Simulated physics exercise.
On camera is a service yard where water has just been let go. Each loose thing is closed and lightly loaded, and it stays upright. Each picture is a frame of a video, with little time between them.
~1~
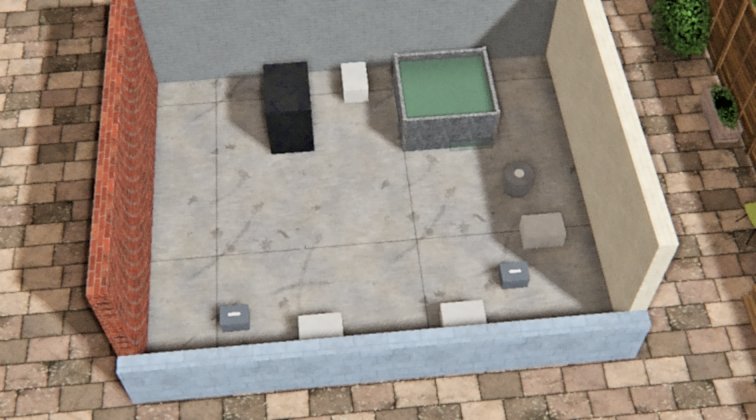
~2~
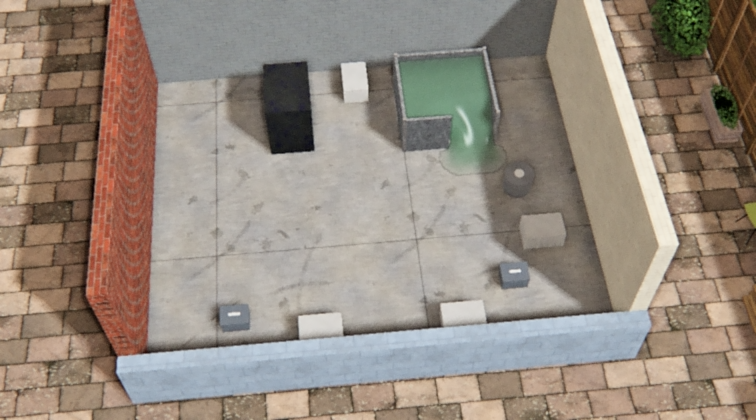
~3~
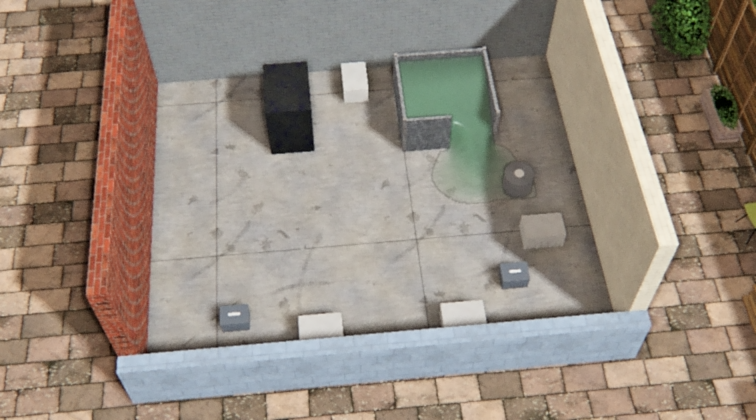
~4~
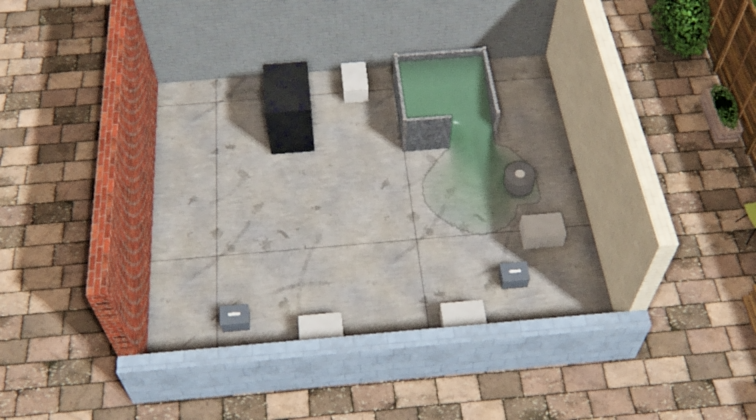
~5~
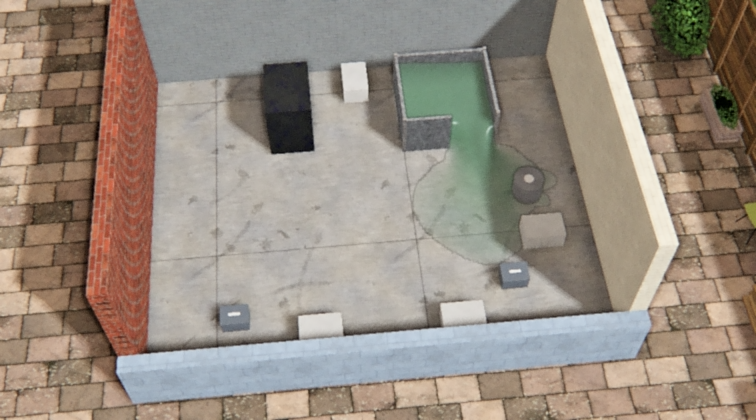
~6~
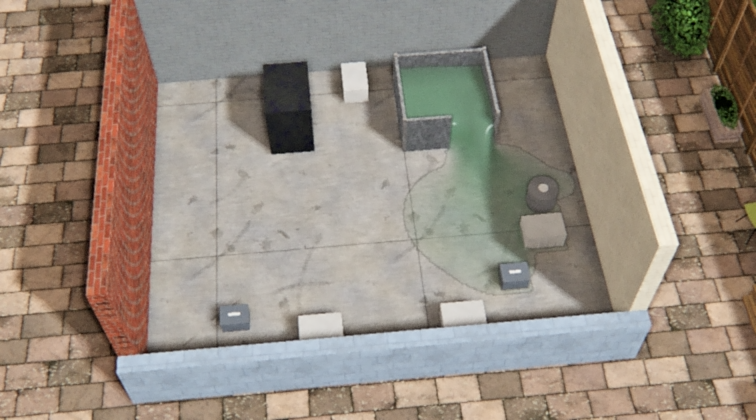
Walled service yard with green-tinted water pouring from a breached corner tank, spreading across concrete and nudging a round grey tub rightward.
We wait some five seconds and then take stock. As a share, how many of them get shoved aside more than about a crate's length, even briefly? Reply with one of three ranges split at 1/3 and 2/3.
2/3 or more.
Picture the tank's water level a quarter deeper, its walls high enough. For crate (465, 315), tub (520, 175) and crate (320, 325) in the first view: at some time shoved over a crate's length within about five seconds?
Taking each in turn, the answer is did it, did it, did it.
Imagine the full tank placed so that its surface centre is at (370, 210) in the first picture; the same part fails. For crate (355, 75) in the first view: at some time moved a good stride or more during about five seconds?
Fell short.
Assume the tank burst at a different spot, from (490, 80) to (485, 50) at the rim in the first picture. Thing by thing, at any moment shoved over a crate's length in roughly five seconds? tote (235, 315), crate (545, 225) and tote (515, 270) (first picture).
In turn: Stayed within it, moved that far, moved that far.
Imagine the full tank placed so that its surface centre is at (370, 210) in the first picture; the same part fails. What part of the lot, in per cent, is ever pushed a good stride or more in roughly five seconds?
My answer would be about 70 in a hundred.
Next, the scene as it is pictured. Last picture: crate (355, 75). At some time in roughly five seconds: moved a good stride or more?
Short of that.
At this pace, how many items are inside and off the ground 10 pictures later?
Tally: 4.
A moment on, 2 of 7 are well off their spots; 0 afloat.
Next, 3 of 7 are well off their spots; 4 afloat.
Later, 5 of 7 are well off their spots; 4 afloat.
In the end, 6 of 7 are well off their spots, and 6 have been at some point; 4 afloat.
